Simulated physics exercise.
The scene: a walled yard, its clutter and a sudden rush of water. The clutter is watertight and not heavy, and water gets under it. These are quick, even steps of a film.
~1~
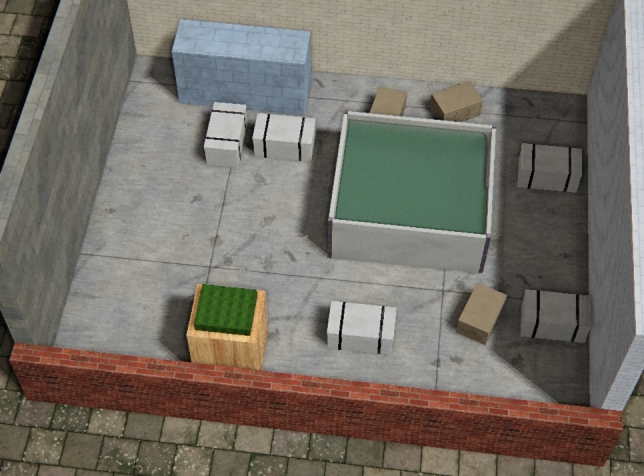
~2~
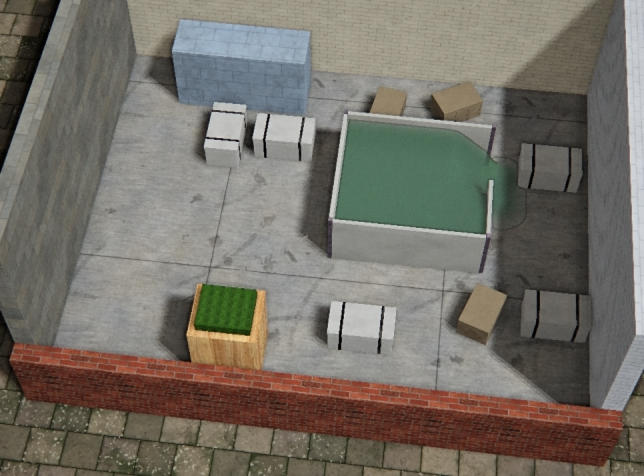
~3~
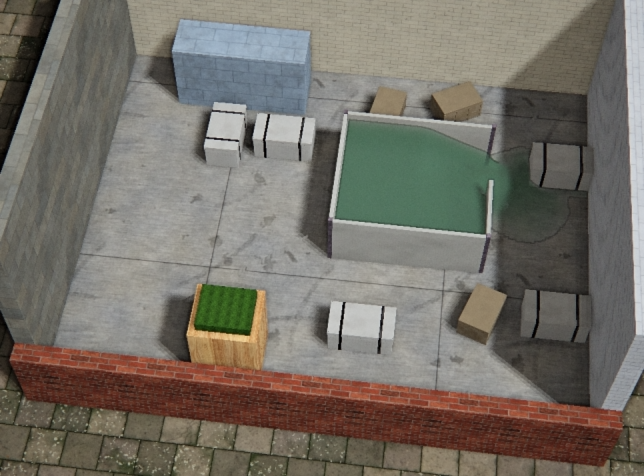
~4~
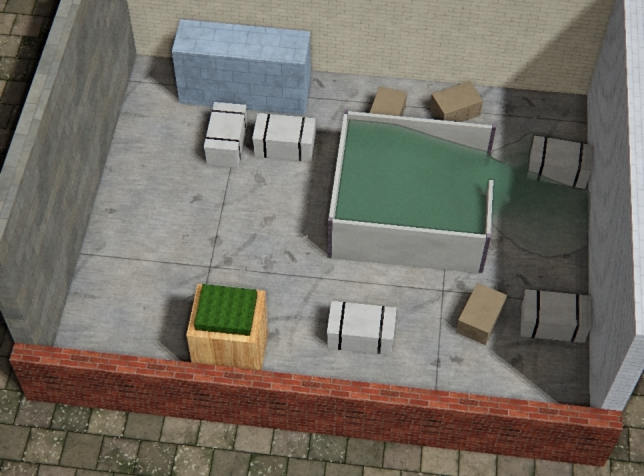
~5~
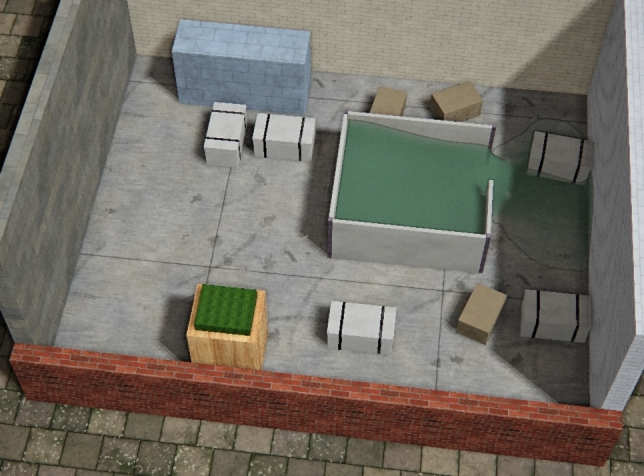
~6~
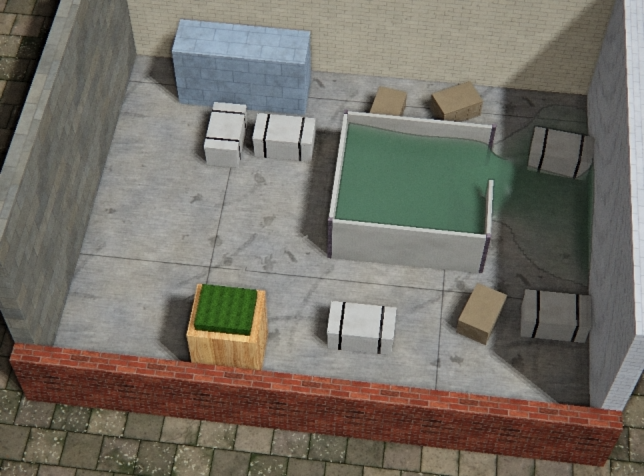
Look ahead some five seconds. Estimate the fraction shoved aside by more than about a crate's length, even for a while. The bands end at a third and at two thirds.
Share: At least two thirds.
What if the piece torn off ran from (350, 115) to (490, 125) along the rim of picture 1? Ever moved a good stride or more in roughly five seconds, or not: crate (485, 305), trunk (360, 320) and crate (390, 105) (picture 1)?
As listed: That far or more, never so far, yes.
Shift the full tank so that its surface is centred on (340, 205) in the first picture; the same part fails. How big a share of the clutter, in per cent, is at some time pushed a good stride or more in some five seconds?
Roughly 80 per cent.
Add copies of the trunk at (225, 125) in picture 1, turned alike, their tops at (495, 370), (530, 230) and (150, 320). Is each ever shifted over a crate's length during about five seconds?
In turn: Swept aside, yes, short of that.
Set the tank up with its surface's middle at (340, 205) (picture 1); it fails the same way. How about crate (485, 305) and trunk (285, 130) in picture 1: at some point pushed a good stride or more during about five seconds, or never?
As listed: Less than that, swept aside.
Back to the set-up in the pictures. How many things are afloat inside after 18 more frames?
4 of them.
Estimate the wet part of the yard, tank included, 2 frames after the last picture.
Near 20 in a hundred.
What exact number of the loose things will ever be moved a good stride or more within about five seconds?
That makes 8.
A moment on, 1 of 8 are well off their spots; 1 afloat.
Next, 3 of 8 are well off their spots; 2 afloat.
Later, 5 of 8 are well off their spots; 4 afloat.
In the end, 8 of 8 are well off their spots, and 8 have been at some point; 6 afloat.
